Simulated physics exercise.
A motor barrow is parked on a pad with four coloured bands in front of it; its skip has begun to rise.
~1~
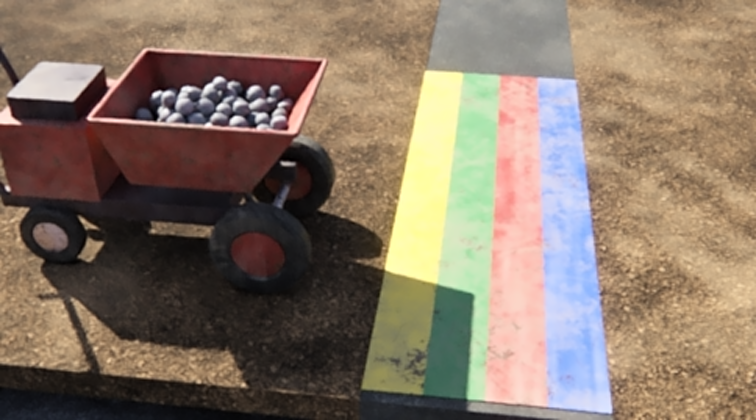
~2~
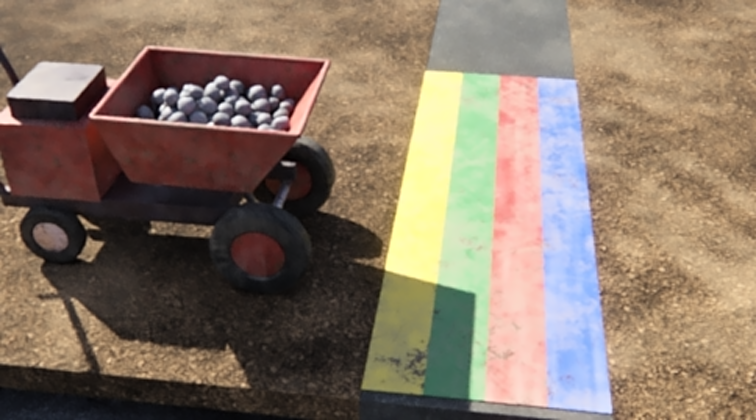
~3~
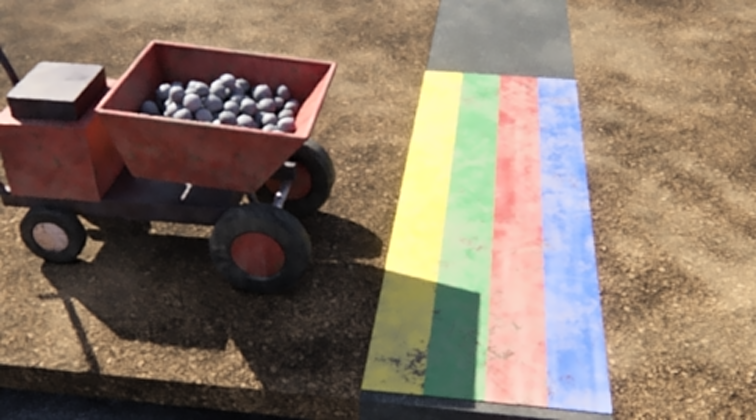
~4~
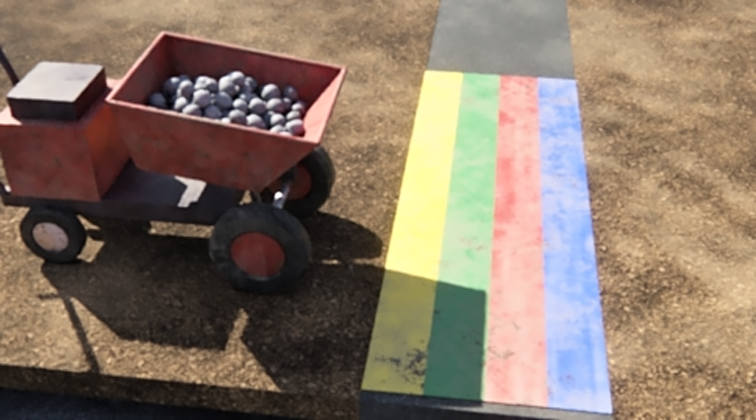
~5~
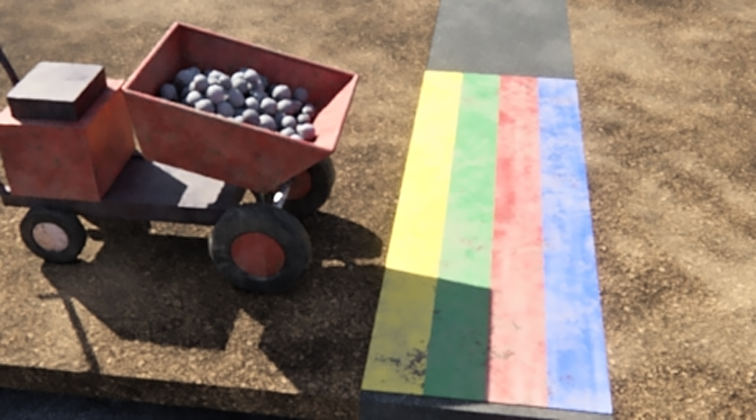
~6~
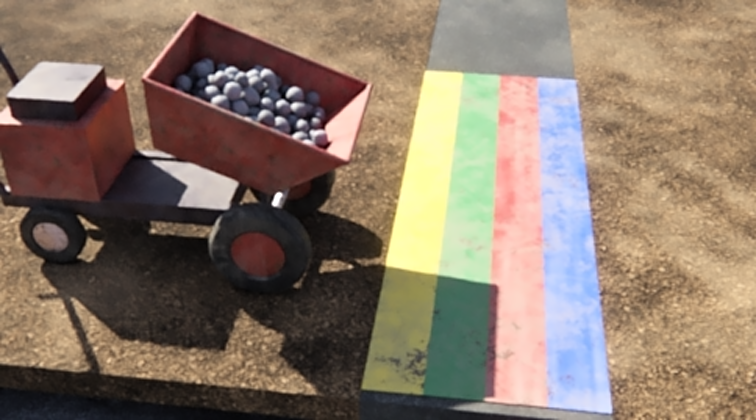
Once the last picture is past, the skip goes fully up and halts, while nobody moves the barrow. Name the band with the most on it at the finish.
The green one.
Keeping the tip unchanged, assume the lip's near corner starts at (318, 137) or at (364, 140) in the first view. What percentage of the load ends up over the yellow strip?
0 % then 0 %.
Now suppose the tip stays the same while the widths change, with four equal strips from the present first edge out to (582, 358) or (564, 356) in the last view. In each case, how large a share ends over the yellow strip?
First 20 in a hundred, then 10 in a hundred.
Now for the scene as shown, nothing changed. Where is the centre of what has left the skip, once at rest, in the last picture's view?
(456, 254).
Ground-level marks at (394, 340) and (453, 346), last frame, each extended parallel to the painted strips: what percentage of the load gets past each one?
Estimate: 60 %, then 30 %.
Soon, skip tipped steeply; all in the skip.
A while on, skip tipped right over; most in the skip; a small part over the yellow strip; a small part over the green strip; a stray few over the red strip.
Towards the end, skip tipped right over; about a third in the skip; about a quarter over the yellow strip; about a third over the green strip; a small part over the red strip; a stray few over the blue strip; a stray few off the paint.
Finally, skip tipped right over; about a third in the skip; about a quarter over the yellow strip; about a third over the green strip; a small part over the red strip; a stray few over the blue strip; a stray few off the paint.
